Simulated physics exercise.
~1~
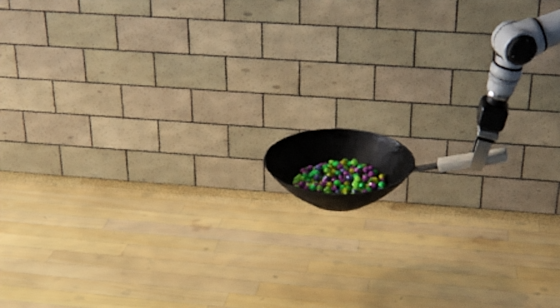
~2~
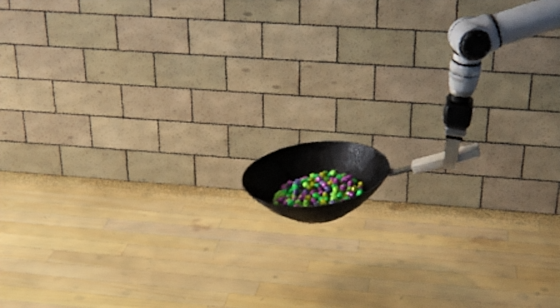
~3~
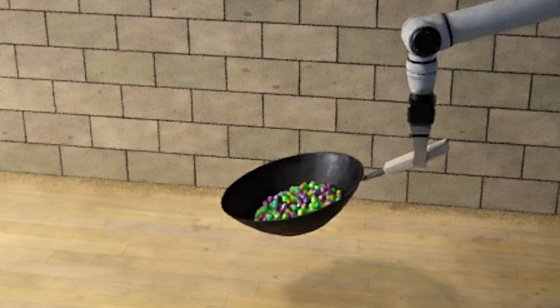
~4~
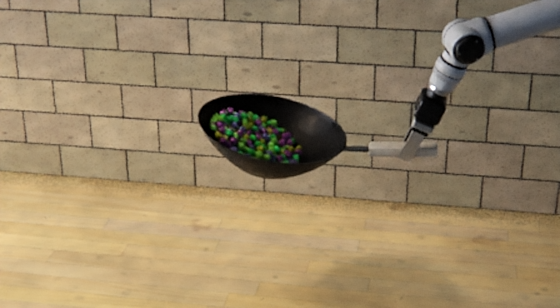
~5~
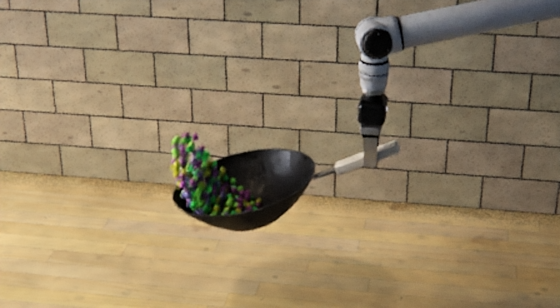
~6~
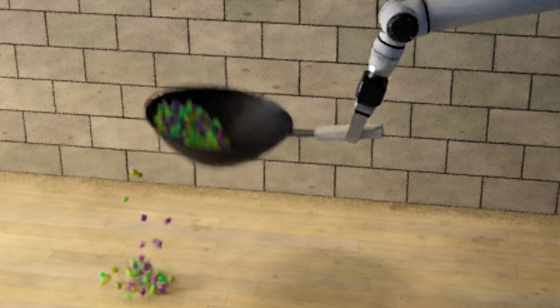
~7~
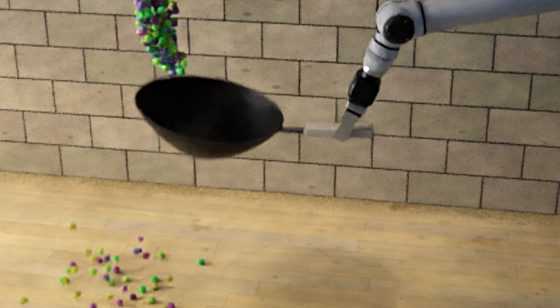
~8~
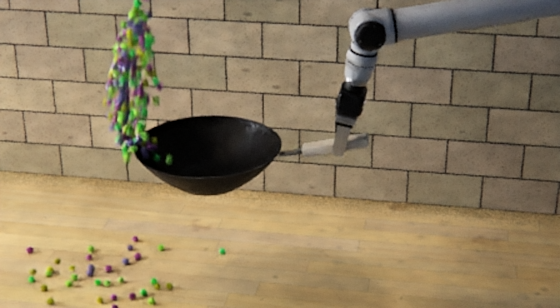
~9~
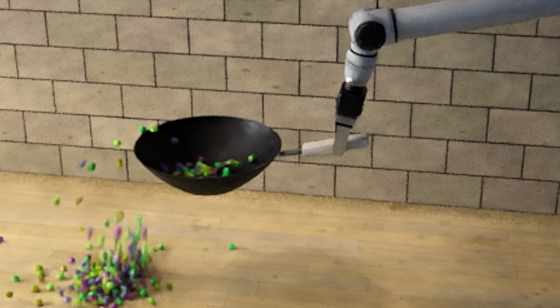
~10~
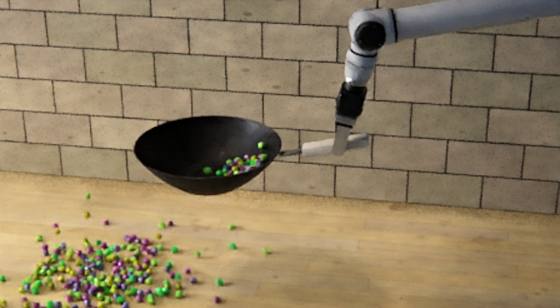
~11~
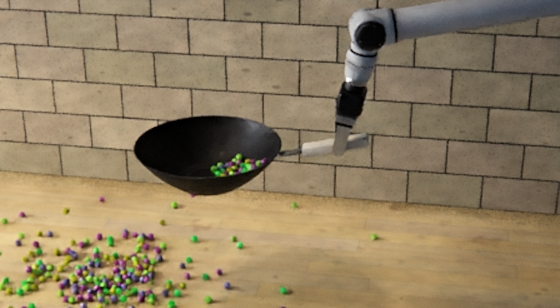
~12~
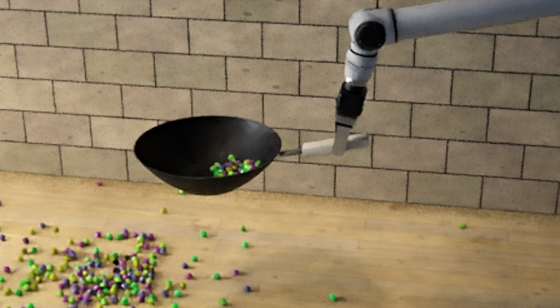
In this clip, a robot arm moves a black wok of green, purple and yellow sweets leftward, tilting and tossing them high; most miss the wok and scatter across the wooden surface below, while a small pile remains inside the level, motionless wok.
